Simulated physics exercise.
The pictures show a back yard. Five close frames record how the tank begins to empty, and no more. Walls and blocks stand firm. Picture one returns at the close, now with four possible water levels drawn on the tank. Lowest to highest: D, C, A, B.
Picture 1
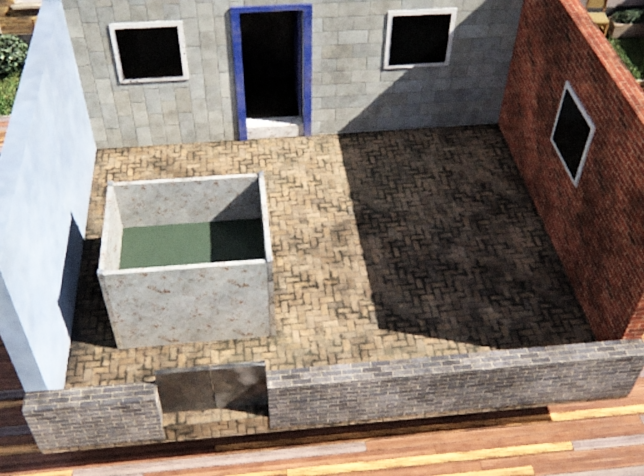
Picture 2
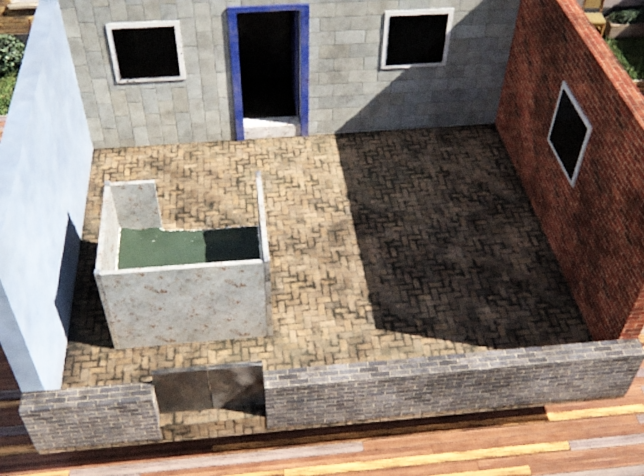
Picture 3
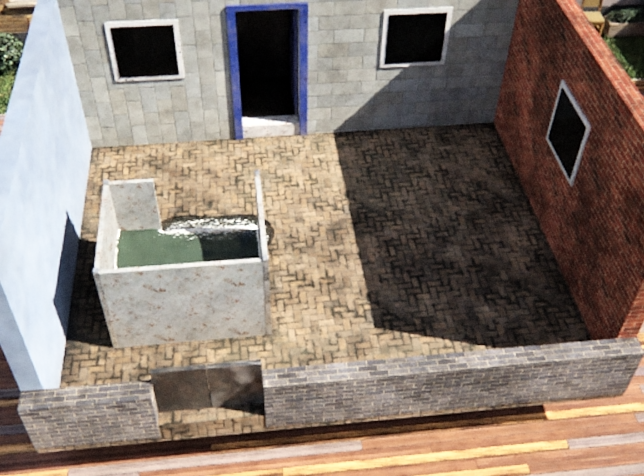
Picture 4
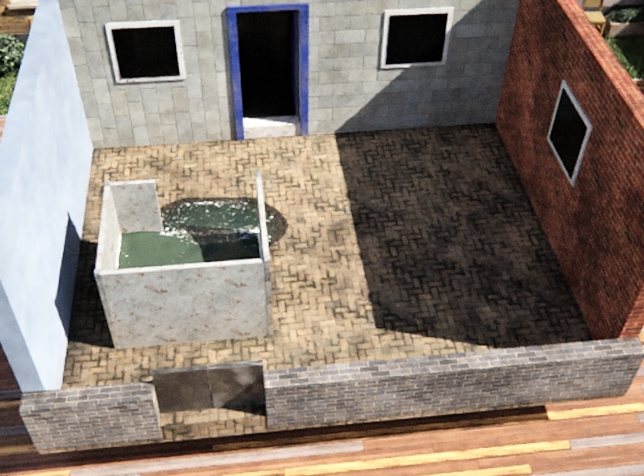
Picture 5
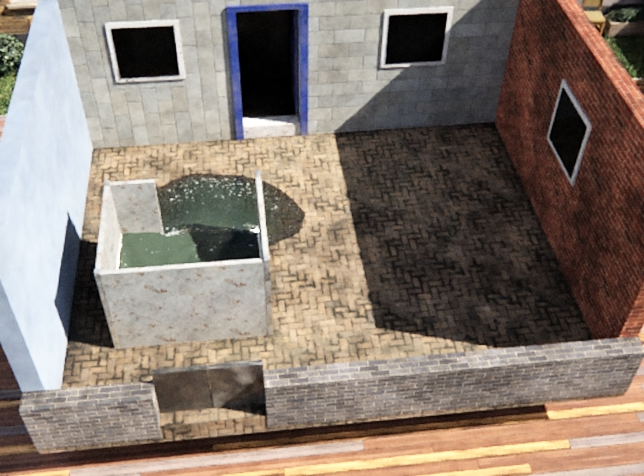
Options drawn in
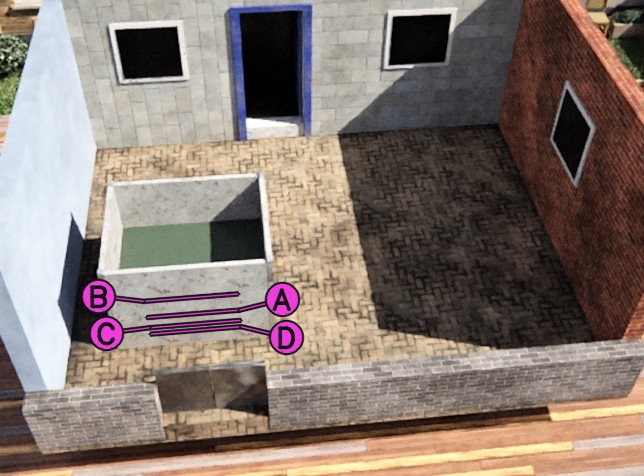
A walled back yard with patterned paving is seen from above, in sunlight with a broad shadow on the right. A pale tank of dark green water stands at left, between a grey house wall with a blue doorway behind, a pale blue wall, a red brick wall and a low grey front wall. Most of the tank's back side vanishes, and water pours through, foaming and spreading backward and rightward, while the view stays almost still.
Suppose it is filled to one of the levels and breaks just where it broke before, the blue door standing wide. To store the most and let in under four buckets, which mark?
Go for A.
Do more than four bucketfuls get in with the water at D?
No.
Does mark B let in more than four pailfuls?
Yes.
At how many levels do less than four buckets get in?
Three.
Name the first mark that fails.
It is B.
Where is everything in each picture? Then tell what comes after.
In the first frame, water in the tank at rest, its middle at (193, 263); foot of the blue doorway at (276, 137); shut gate at (211, 373).
In the second frame, water covers 1 % of the ground, its front hidden from here.
In the third frame, water covers 3 % of the ground, its front hidden from here.
In the fourth frame, front seen at (277, 220), 6 % of the ground wet.
In the fifth frame, front seen at (287, 205), 11 % of the ground wet.
On the marked copy, A at (193, 313); B at (191, 297); C at (195, 324); D at (196, 330); from the bottom up D, C, A, B.
With A, a bucket or two gets in.
With B, about 9 bucketfuls get in.
With C, nothing gets over.
With D, nothing gets over.
